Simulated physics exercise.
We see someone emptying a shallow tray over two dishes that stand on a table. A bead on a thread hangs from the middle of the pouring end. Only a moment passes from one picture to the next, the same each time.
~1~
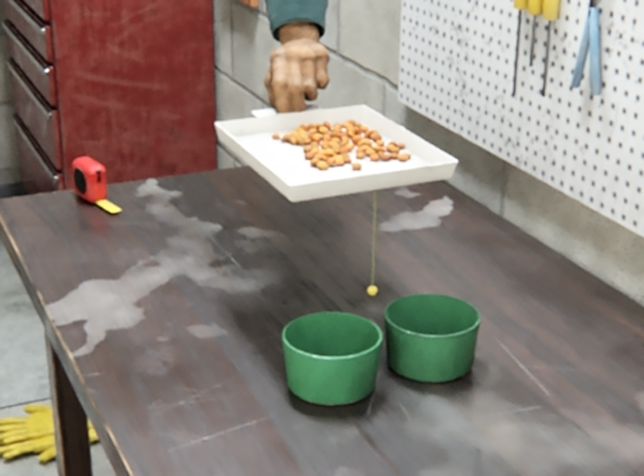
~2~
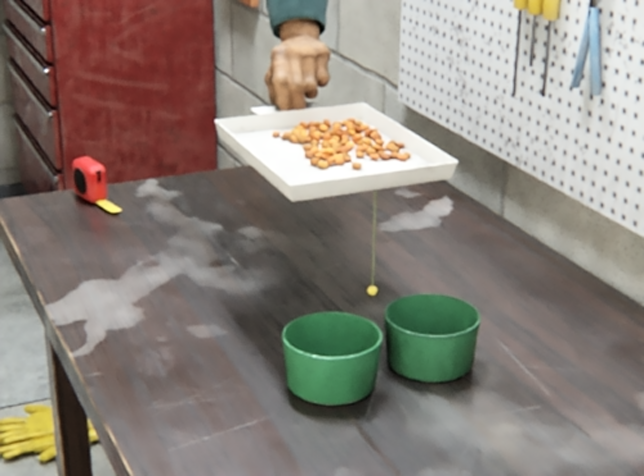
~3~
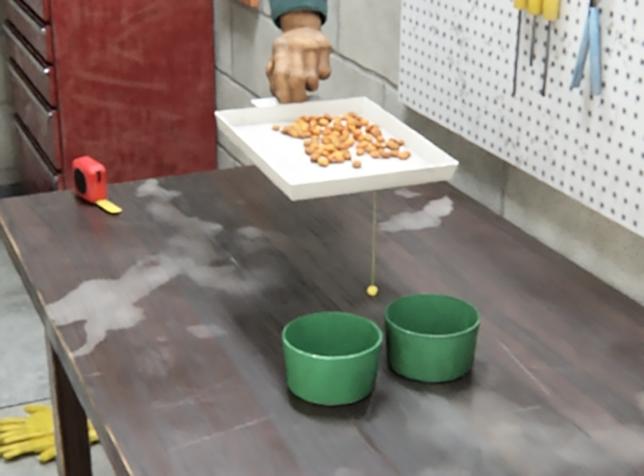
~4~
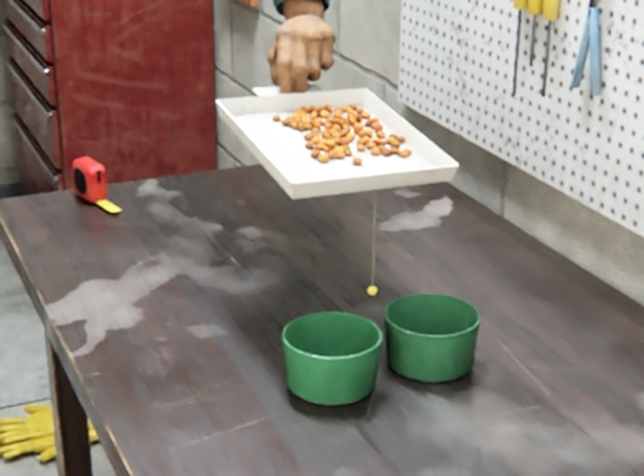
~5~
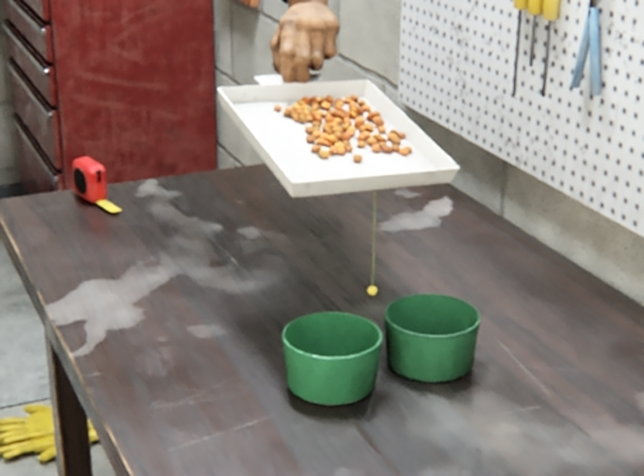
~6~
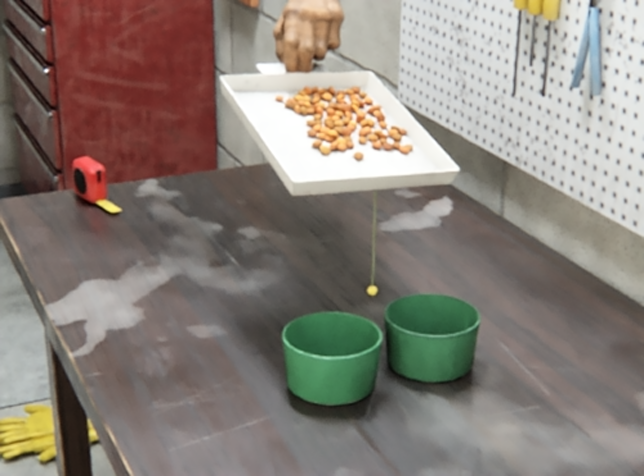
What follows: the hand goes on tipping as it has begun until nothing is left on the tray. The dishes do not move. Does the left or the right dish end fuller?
Fuller: The right dish.
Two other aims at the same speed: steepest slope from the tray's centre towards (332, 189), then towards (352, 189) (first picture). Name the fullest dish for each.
In turn: The left dish; left.
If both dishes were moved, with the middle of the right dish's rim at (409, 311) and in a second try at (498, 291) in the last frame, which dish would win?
In turn: Right; the left dish.
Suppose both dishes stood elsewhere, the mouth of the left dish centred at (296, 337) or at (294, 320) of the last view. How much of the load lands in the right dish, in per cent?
About 30 and 30 per cent.
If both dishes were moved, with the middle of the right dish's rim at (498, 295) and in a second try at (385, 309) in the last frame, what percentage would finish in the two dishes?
Roughly 70 per cent, and 20 per cent.
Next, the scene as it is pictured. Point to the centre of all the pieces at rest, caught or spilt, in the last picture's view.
At about (448, 349).
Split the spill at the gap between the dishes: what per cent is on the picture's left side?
Roughly 0 in a hundred.
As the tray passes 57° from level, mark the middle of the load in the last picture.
Close to (415, 168).
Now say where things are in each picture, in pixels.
Corners of the pouring end at (293, 183) and (452, 160), level; middle of the load at (335, 141), bits of cat kibble; left dish at (353, 377); right dish at (455, 354); bead on its thread at (373, 291), in the first frame.
Corners of the pouring end at (293, 183) and (452, 161), level; middle of the load at (335, 139), in the second frame.
Corners of the pouring end at (293, 182) and (452, 162), tipped barely, lowest at the right corner; middle of the load at (335, 135), in the third frame.
Corners of the pouring end at (294, 181) and (453, 164), tipped a little, lowest at the right corner; middle of the load at (336, 128), in the fourth frame.
Corners of the pouring end at (295, 180) and (454, 166), tipped a little, lowest at the right corner; middle of the load at (337, 121), in the fifth frame.
Corners of the pouring end at (296, 179) and (454, 168), tipped a little, lowest at the right corner; middle of the load at (338, 115); left dish at (353, 377); right dish at (455, 354), in the sixth frame.
Soon, tray tipped steeply; nearly all on the tray; a stray few in the air.
A while on, tray tipped right over; most on the tray; a small part in the right dish; a small part outside both; a small part in the air.
Towards the end, tray tipped past a quarter turn; about two thirds in the right dish; about a third outside both.
Finally, tray tipped past a quarter turn; none in the left dish; about two thirds in the right dish; about a third outside both.
